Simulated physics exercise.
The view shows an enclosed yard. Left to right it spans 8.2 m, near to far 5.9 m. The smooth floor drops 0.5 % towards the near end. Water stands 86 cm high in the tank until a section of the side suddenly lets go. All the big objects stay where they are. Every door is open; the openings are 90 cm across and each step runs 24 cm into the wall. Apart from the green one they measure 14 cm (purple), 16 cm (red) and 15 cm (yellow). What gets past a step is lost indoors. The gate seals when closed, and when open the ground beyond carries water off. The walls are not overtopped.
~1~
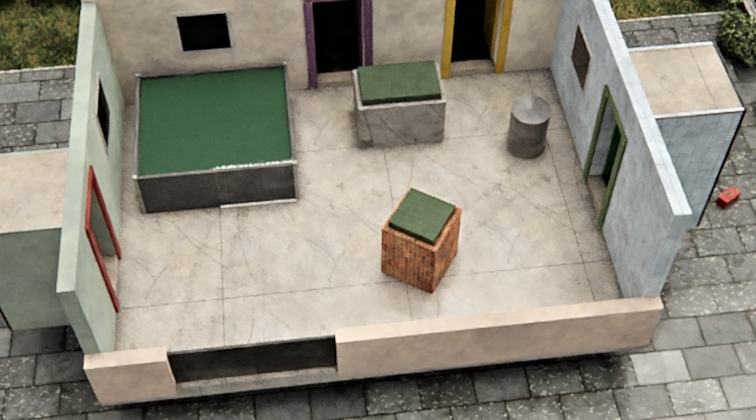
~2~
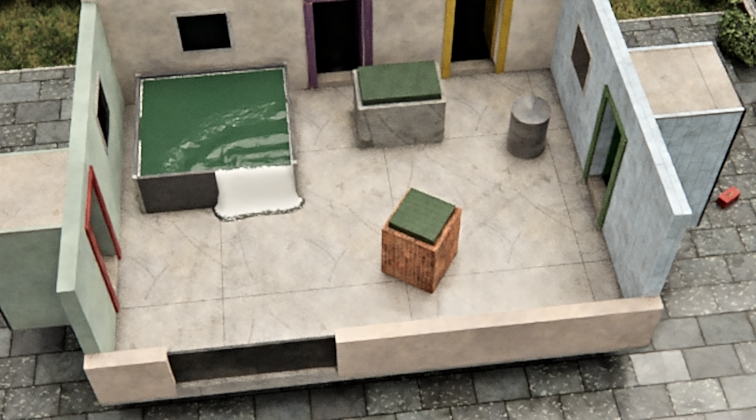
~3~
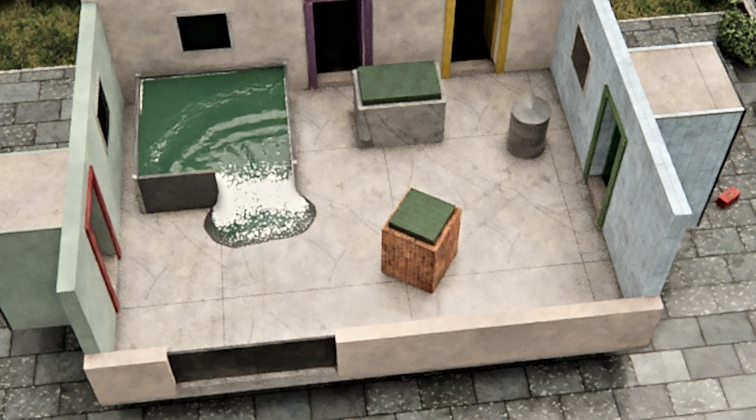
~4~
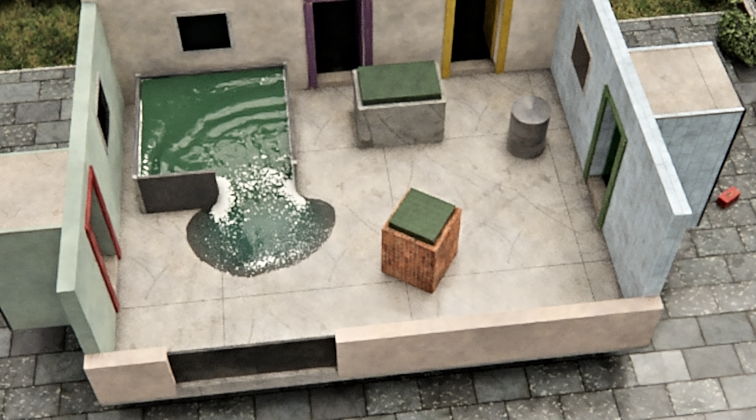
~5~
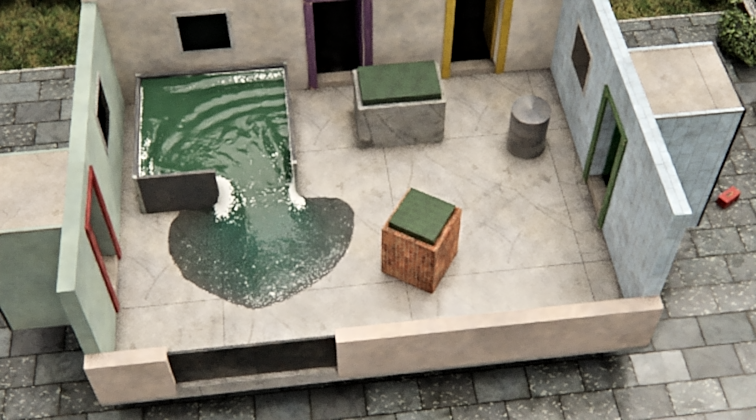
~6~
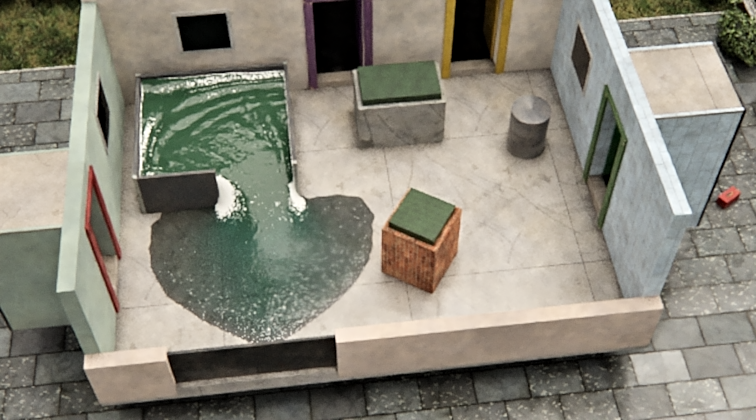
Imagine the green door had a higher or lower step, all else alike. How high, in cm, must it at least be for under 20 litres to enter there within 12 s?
It would have to be roughly 10 cm high.
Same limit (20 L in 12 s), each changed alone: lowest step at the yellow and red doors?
About 9.0 cm at yellow and 11.5 cm at red.
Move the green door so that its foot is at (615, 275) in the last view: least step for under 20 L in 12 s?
About 21 cm.
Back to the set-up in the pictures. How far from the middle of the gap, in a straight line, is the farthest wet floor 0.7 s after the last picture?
Some 4.0 m out.
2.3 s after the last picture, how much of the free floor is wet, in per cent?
Some 55 per cent of it.
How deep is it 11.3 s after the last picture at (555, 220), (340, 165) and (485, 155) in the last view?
In that order: 8, 13 and 11 cm.
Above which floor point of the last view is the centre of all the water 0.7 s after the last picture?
Around (235, 191).
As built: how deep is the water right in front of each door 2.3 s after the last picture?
In cm: Purple 0, green 0, red 12, yellow 0.
Then, 0.7 s after the last picture water covers 35 % of the floor, deepest (48 cm) near (268, 209); it has not reached the green door.
Then, 2.3 s after the last picture water covers 55 % of the floor, deepest (43 cm) near (126, 379); it has not reached the green door.
Then, 11.3 s after the last picture water covers 100 % of the floor, deepest (18 cm) near (617, 327); 10 cm at the green door, 0 litres in over its 20 cm step.
At the green door as built, the water peaked near 16 cm, 3.5 s after the last picture.
Run again over the same 12 s with other heights there, 35 litres in over 8.5 cm, 8 litres over 11.5 cm. The limit of 20 litres is kept from about 10 cm up.
